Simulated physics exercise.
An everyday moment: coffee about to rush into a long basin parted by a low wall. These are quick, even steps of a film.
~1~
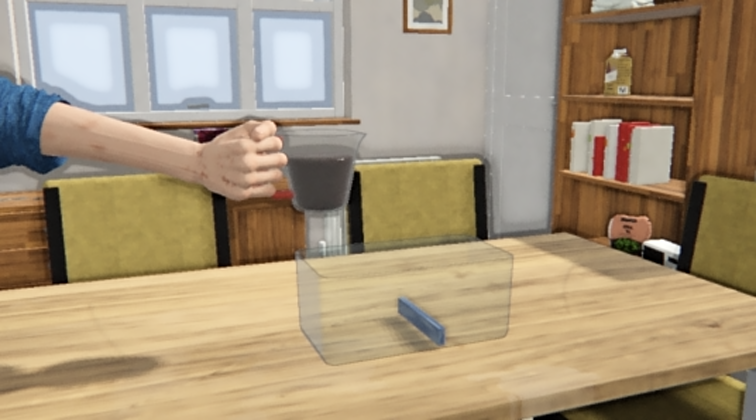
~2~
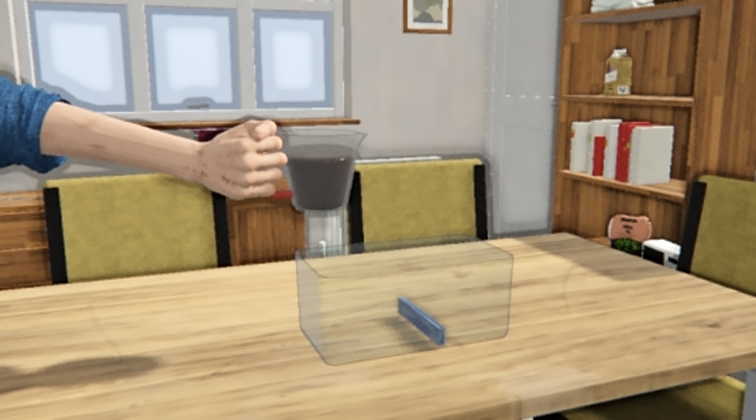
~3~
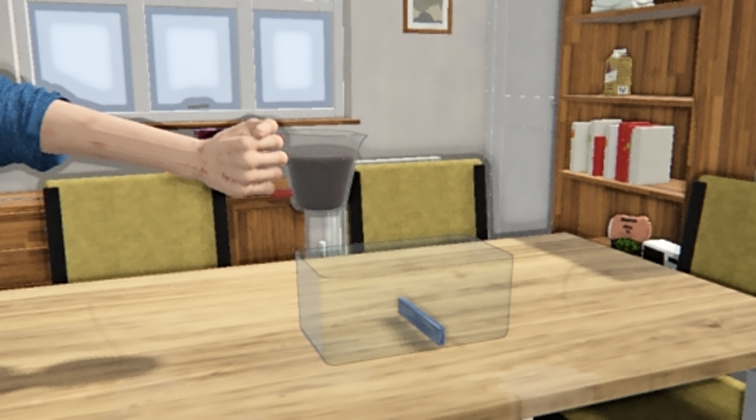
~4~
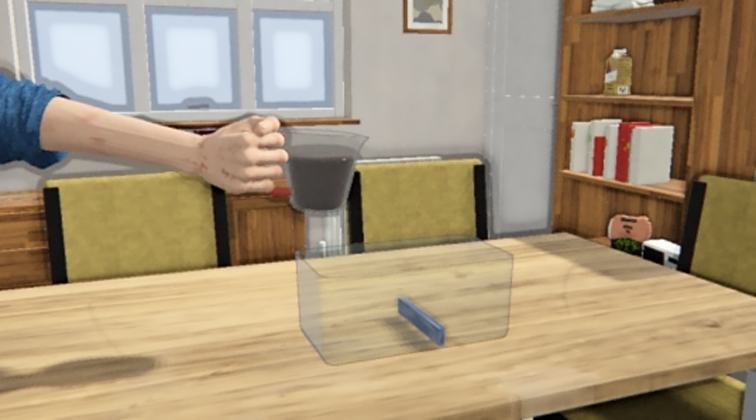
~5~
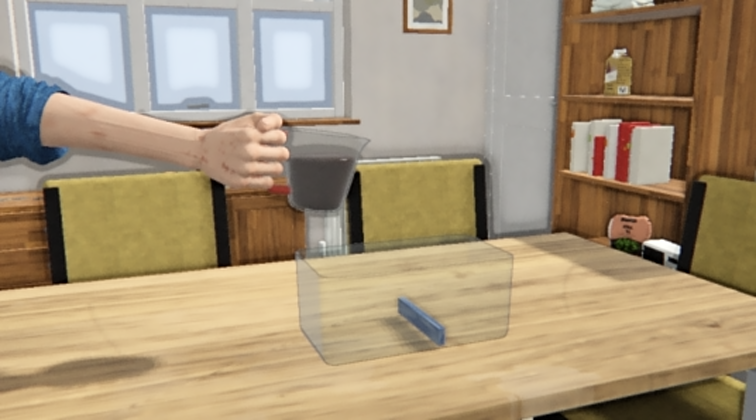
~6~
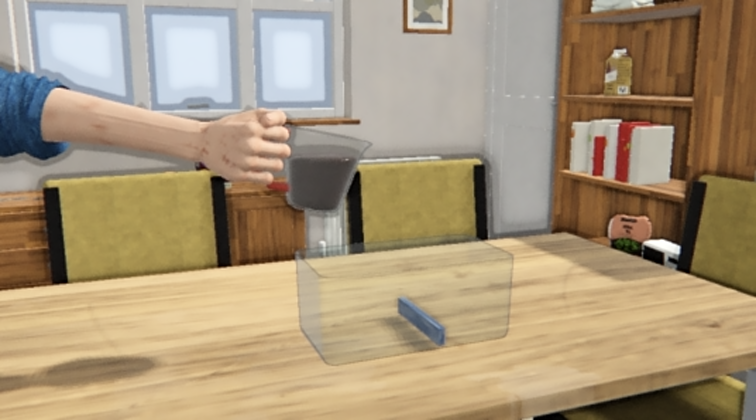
The clip opens on a hand holding a clear, flared container of dark liquid above the left end of a transparent basin, which has a low blue wall inside and sits on a wooden table. The container stays upright at first, then the hand slowly tilts it slightly to the right.
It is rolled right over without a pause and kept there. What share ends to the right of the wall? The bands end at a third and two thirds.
The share right of the wall is under a third.
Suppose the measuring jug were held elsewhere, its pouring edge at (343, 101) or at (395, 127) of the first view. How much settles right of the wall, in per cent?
Near 15 % and 70 %.
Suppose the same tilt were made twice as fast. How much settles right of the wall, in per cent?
About 15 per cent.
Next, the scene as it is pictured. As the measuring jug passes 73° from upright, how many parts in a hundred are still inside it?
Some 75 per cent.
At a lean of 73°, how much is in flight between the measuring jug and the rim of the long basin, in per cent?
Some 20 per cent.
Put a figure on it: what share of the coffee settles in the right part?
Some 10 per cent.
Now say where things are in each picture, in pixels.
It leans 0°; its right rim is at (366, 132); the coffee meets the walls at (285, 157) and (351, 154); the long basin's rim runs from (307, 265) to (490, 246); the wall's top is at (420, 313), in the first frame.
It leans 1°; its right rim is at (367, 133); the coffee meets the walls at (285, 157) and (351, 154), in the second frame.
It leans 2°; its right rim is at (368, 134); the coffee meets the walls at (285, 157) and (352, 154), in the third frame.
It leans 4°; its right rim is at (369, 136); the coffee meets the walls at (286, 156) and (352, 155), in the fourth frame.
It leans 8°; its right rim is at (370, 139); the coffee meets the walls at (287, 157) and (353, 155), in the fifth frame.
It leans 12°; its right rim is at (372, 143); the coffee meets the walls at (288, 157) and (355, 155), in the sixth frame.
A moment on, the measuring jug is tipped part way and 74 per cent is still to pour, 5 is left of the wall and 0 right of it.
Next, the measuring jug is tipped right over and 6 per cent is still to pour, 82 is left of the wall and 3 right of it.
Then the measuring jug is tipped right over and 0 per cent is still to pour, 88 is left of the wall and 10 right of it.
Later the measuring jug is tipped right over and 0 per cent is still to pour, 87 is left of the wall and 11 right of it.
In the end 87 per cent lies left of the wall, 11 right of it and 2 outside.
